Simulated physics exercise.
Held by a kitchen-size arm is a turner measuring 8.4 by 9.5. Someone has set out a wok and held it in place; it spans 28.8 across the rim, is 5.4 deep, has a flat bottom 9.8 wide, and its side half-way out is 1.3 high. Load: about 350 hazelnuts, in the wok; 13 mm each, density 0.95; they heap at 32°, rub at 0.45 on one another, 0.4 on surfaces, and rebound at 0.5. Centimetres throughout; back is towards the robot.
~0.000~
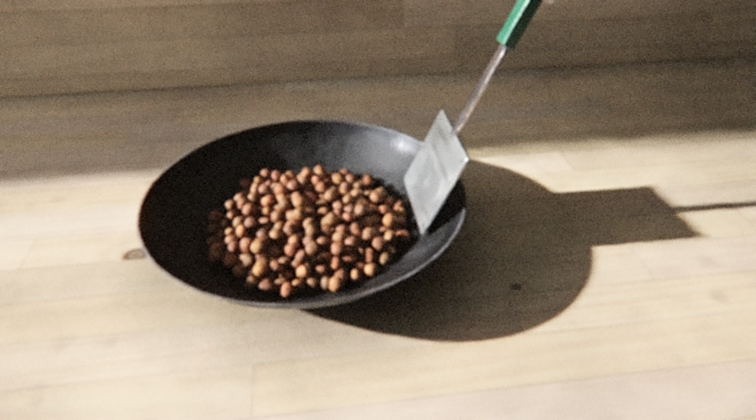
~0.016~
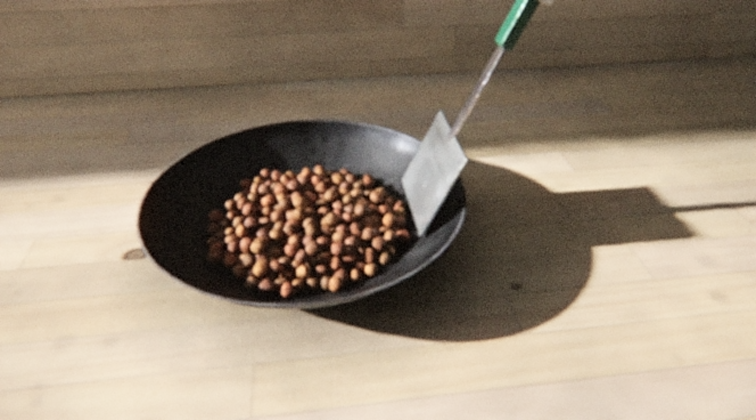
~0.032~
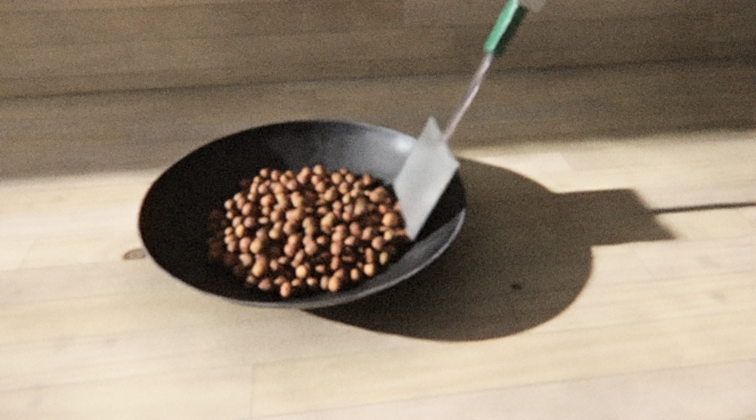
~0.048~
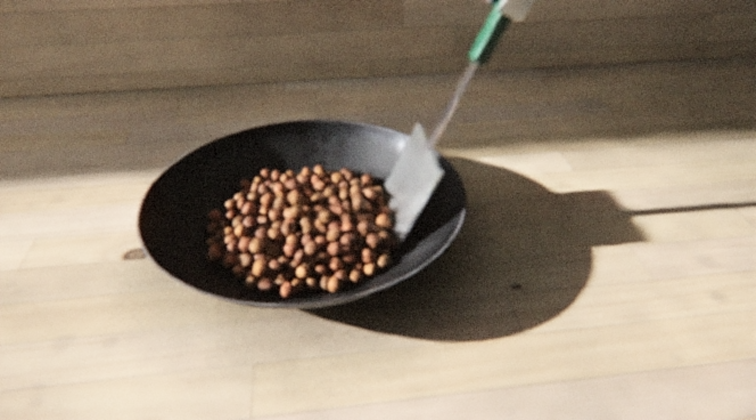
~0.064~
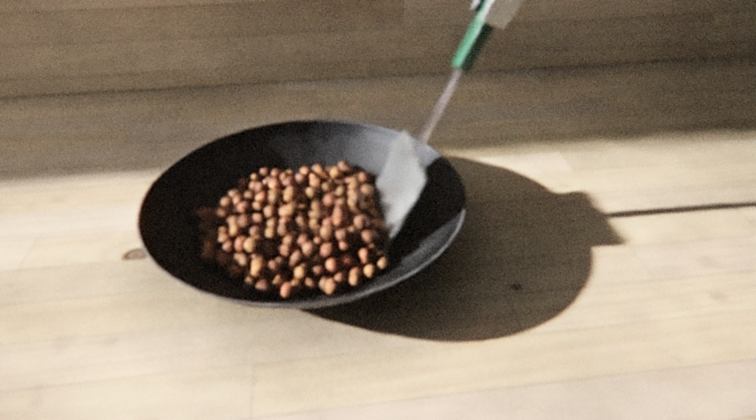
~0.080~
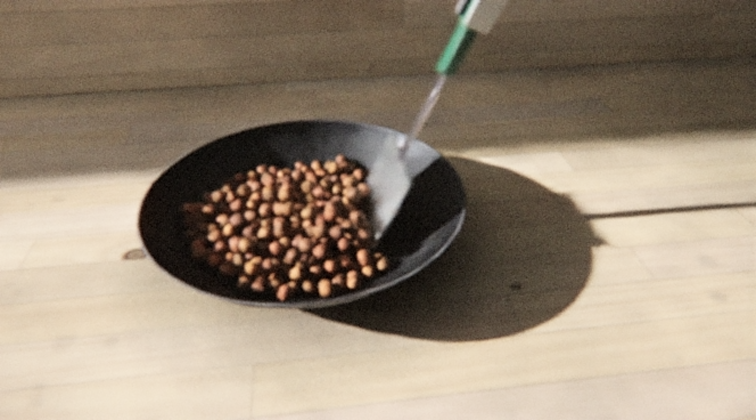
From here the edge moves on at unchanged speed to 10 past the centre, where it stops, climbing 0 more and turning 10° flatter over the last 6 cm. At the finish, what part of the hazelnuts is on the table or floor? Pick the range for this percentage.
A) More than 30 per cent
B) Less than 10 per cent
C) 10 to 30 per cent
A.
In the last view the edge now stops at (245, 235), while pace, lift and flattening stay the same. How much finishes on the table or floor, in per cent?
I'd estimate about 10 per cent.
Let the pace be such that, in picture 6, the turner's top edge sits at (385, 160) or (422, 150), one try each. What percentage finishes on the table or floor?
Try one roughly 50 per cent; try two roughly 25 per cent.
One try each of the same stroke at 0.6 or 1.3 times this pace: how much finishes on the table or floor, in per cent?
Around 25 per cent and around 50 per cent.
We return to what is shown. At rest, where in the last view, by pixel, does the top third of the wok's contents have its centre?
Roughly at (190, 213).
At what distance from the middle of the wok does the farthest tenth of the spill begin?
Around 40 centimetres.
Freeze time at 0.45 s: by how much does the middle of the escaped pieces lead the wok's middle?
20 cm.
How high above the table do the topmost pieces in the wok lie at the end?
Close to 6.5 centimetres high.
After 0.15 s, sloping 65°, highest piece 6 above the table; 351 in the wok.
After 0.21 s, sloping 62°, highest piece 8 above the table; 346 in the wok, 5 on the blade or in flight.
After 0.45 s, sloping 55°, highest piece 7 above the table; 209 in the wok, 133 on the table or floor, 9 on the blade or in flight.
After 1.50 s, sloping 55°, highest piece 6 above the table; 209 in the wok, 142 on the table or floor.
At rest, 209 in the wok, 142 on the table or floor. That is 40 % on the table or floor.
